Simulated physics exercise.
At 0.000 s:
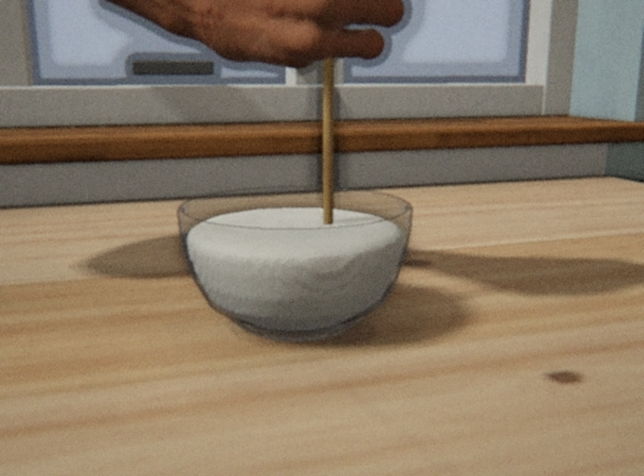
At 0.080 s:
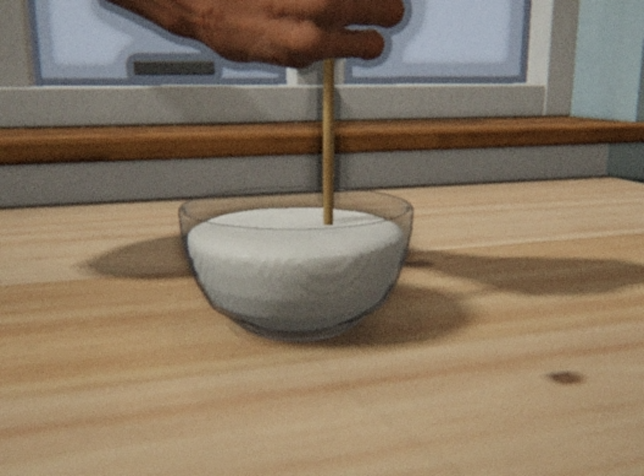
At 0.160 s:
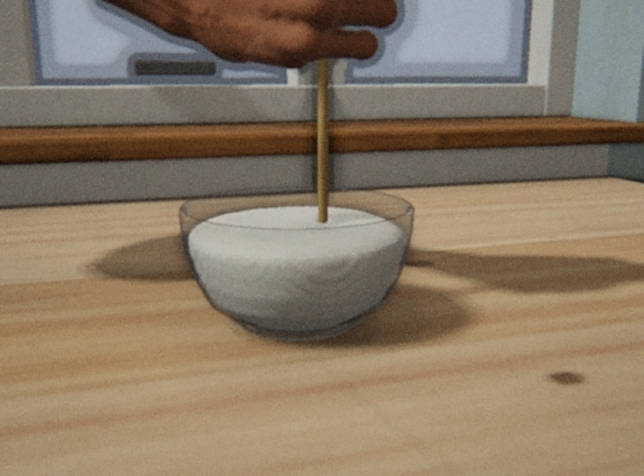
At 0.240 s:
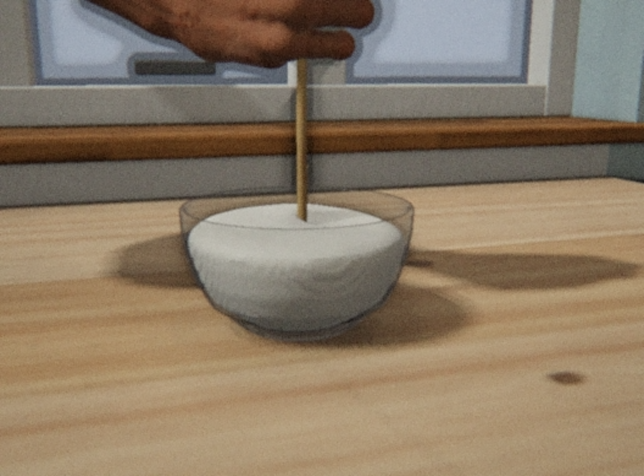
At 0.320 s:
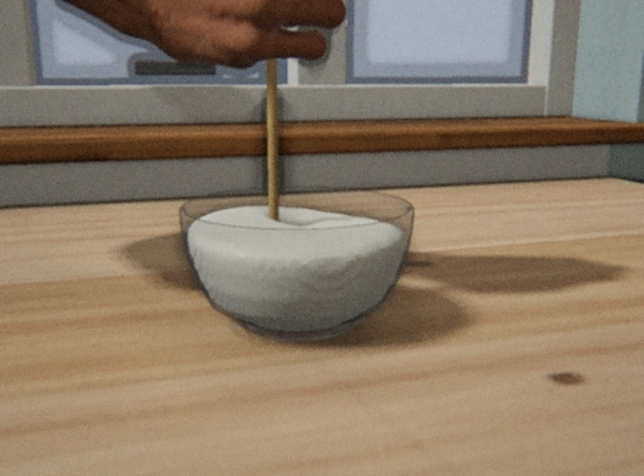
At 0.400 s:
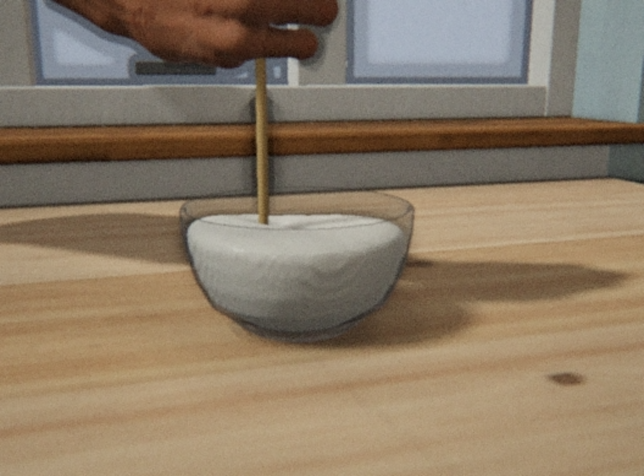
On a pale wooden counter before a window, a hand holds a thin stick upright in a clear round bowl of white milk. The stick barely moves at first, then the hand draws it leftward across the bowl, and the milk's surface ripples slightly while the bowl stays put.
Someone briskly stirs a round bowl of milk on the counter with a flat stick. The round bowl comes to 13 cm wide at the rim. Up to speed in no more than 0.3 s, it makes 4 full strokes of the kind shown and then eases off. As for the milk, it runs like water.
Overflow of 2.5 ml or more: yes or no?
No, it holds.
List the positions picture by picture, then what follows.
In the first frame, the stem is at (328, 94); surface from (188, 236) to (396, 223); the rim runs from (181, 216) to (400, 202).
In the second frame, the stem is at (329, 95); surface from (188, 237) to (396, 223).
In the third frame, the stem is at (323, 94); surface from (189, 237) to (397, 223).
In the fourth frame, the stem is at (302, 94); surface from (188, 237) to (397, 225).
In the fifth frame, the stem is at (272, 94); surface from (188, 233) to (397, 225).
In the sixth frame, the stem is at (261, 95); surface from (187, 229) to (397, 224).
Then, 0.90 s in, 0 ml is over the rim.
Then, 1.40 s in, 0 ml is over the rim.
Then, 1.91 s in, 0 ml is over the rim.
Then, 2.41 s in, 0 ml is over the rim.
Finally, 0 ml is over the rim.
